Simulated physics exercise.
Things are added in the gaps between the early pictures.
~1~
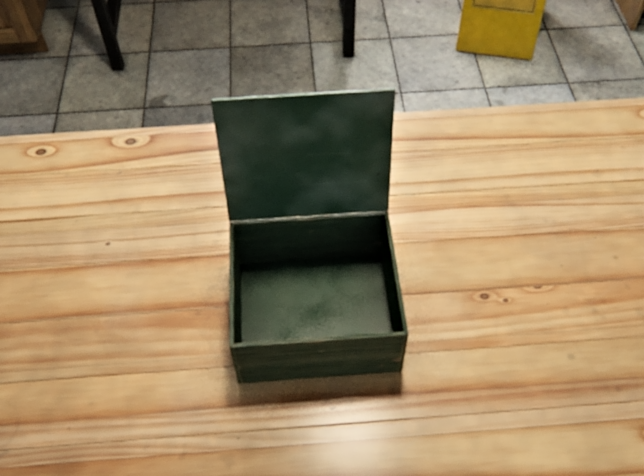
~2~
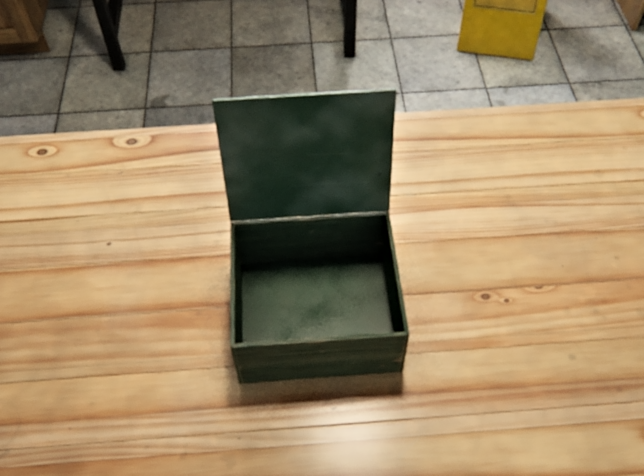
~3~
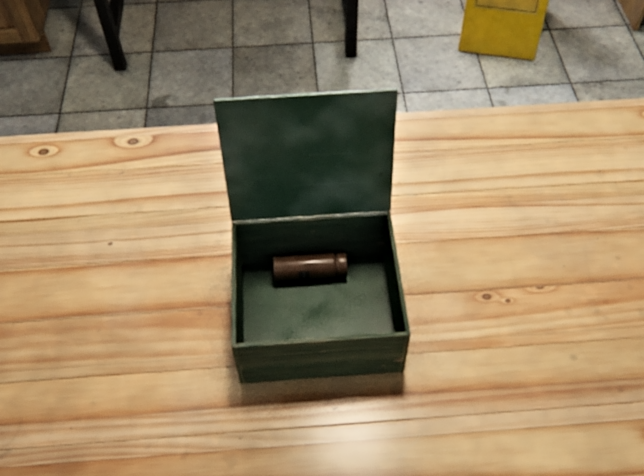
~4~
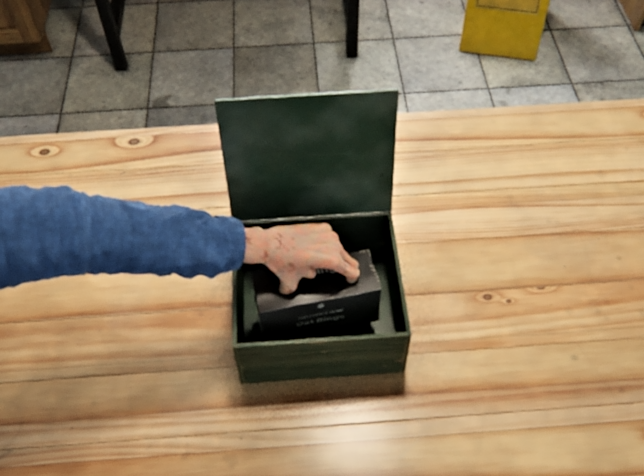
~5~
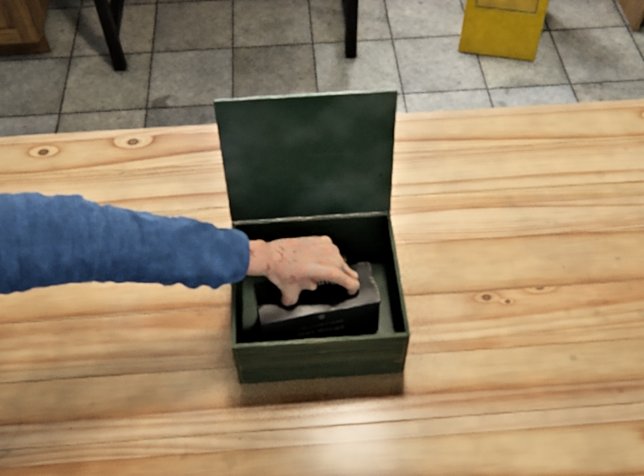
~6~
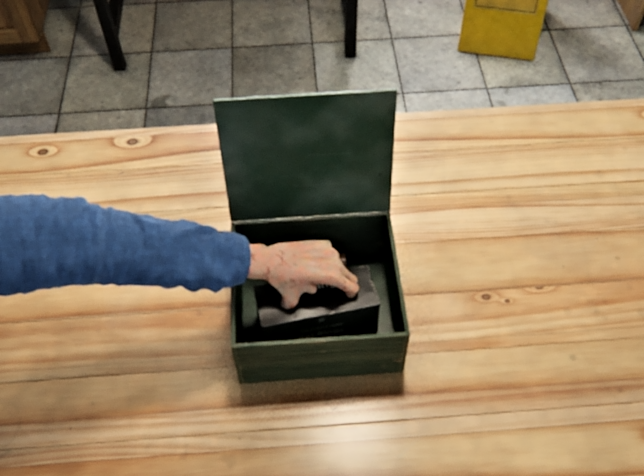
A blue-sleeved arm lowering a black carton into an open green box on a wooden table after a brown cylinder appears inside.
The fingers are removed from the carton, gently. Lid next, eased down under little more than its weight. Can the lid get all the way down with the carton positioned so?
Yes, the lid gets all the way down.
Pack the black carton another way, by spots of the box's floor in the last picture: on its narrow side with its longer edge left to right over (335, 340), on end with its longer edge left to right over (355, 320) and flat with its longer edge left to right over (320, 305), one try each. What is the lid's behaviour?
So: First go, the lid gets all the way down; second go, it can't get down; third go, it gets all the way down.
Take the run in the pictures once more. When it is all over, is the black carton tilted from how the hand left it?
Observation: The black carton keeps the set orientation.
Then, 1.50 s past the last view, lid 67° above the rim.
Then, 1.80 s past the last view, lid 27° above the rim.
Finally, lid shut; both still in place. Final places as the last picture's camera would see them, black carton near (317, 310).
